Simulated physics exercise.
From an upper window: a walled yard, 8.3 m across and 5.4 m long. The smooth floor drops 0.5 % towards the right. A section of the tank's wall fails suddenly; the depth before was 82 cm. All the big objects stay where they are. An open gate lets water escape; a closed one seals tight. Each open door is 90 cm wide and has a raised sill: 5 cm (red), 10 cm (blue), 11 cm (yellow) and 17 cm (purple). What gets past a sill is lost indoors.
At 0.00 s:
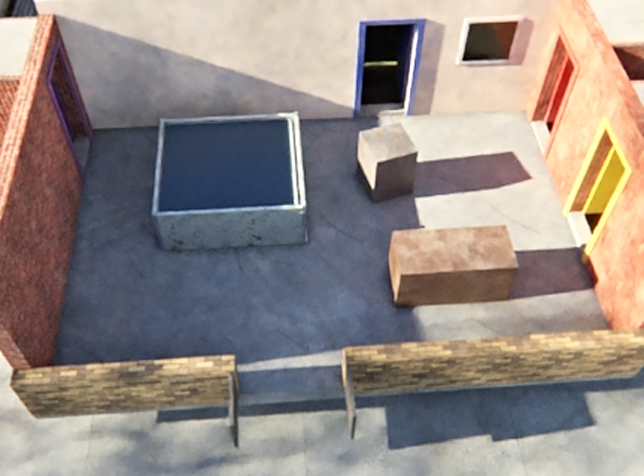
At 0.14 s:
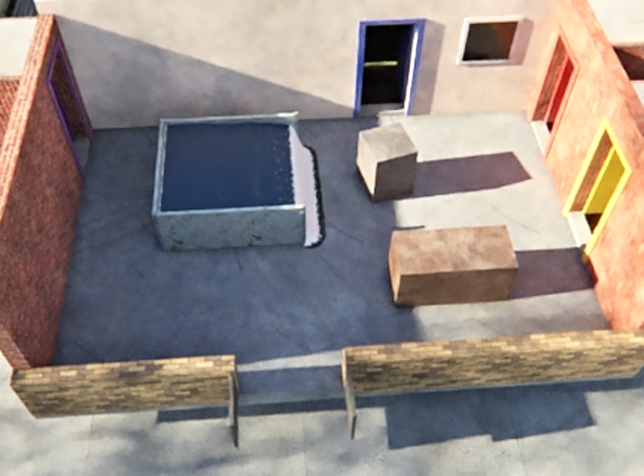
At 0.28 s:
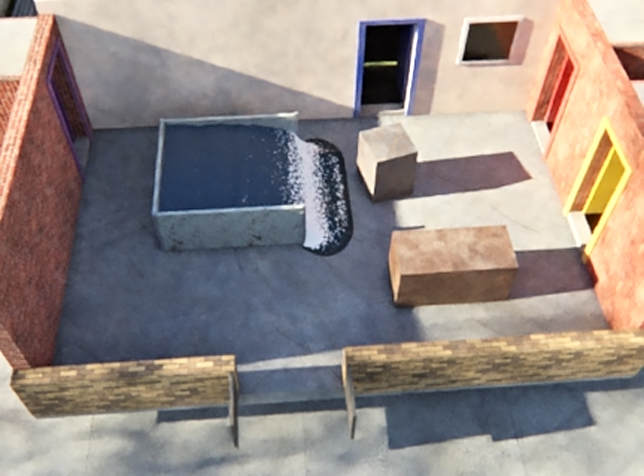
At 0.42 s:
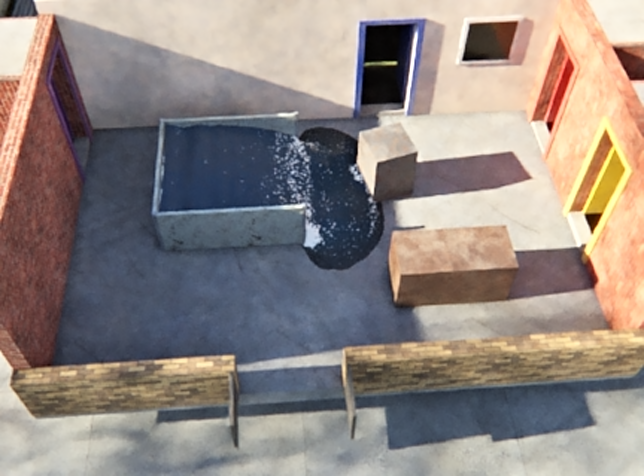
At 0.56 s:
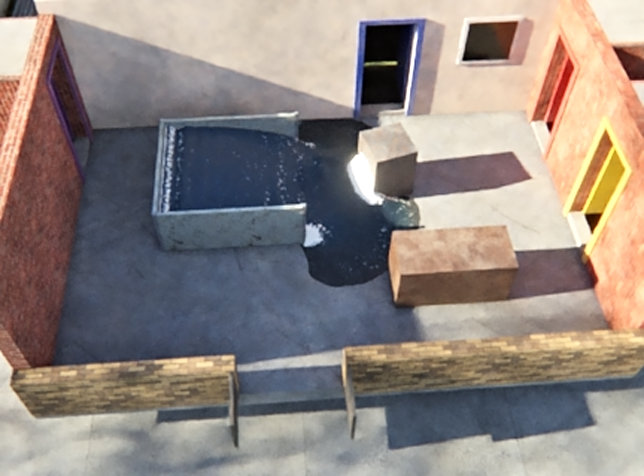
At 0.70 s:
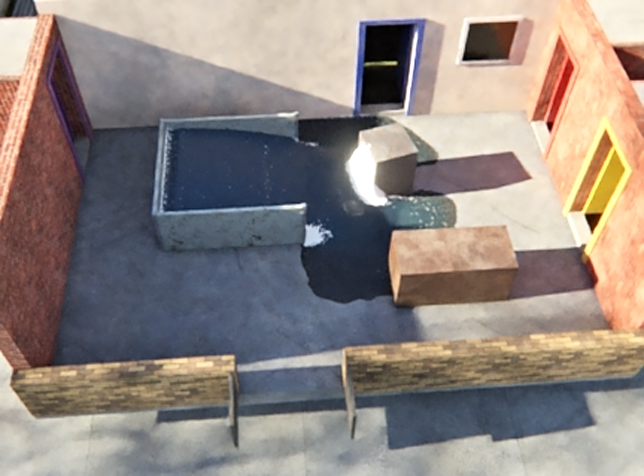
In a walled yard, dark water pours from the open right side of a tank, spreading across the floor and around a block.
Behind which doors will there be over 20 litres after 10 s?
The water let in: At the red door it goes over the limit; at the blue door it exceeds the limit; at the yellow door it exceeds the limit; at the purple door it keeps below the limit.
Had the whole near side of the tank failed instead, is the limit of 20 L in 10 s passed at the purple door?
Then: Purple not over.
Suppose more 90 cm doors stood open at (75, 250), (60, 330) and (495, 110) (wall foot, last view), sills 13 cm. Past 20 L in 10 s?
In that order: Under, under, above.
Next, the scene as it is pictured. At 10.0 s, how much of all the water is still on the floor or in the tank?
Some 62 per cent remains.
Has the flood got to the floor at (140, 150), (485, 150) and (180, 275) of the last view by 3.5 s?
In turn: Dry, wet, dry.
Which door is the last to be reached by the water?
The purple one.
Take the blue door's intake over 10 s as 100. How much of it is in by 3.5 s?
About 85 per cent.
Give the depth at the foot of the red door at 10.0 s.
Roughly 10.0 cm deep.
After 1.4 s water covers 40 % of the floor and is deepest (56 cm) near (350, 187); red door 7 cm at the sill, 0 L in, blue door 26 cm at the sill, 2 L in, yellow door 15 cm at the sill, 0 L in, purple door not reached.
After 2.2 s water covers 50 % of the floor and is deepest (42 cm) near (517, 116); red door 24 cm at the sill, 57 L in, blue door 27 cm at the sill, 99 L in, yellow door 24 cm at the sill, 119 L in, purple door not reached.
After 3.5 s water covers 60 % of the floor and is deepest (30 cm) near (510, 123); red door 28 cm at the sill, 287 L in, blue door 17 cm at the sill, 177 L in, yellow door 24 cm at the sill, 311 L in, purple door not reached.
After 6.0 s water covers 75 % of the floor and is deepest (18 cm) near (549, 177); red door 15 cm at the sill, 536 L in, blue door 13 cm at the sill, 200 L in, yellow door 14 cm at the sill, 380 L in, purple door 5 cm at the sill, 0 L in.
After 10.0 s water covers 95 % of the floor and is deepest (12 cm) near (616, 354); red door 10 cm at the sill, 641 L in, blue door 11 cm at the sill, 213 L in, yellow door 10 cm at the sill, 397 L in, purple door 5 cm at the sill, 0 L in.
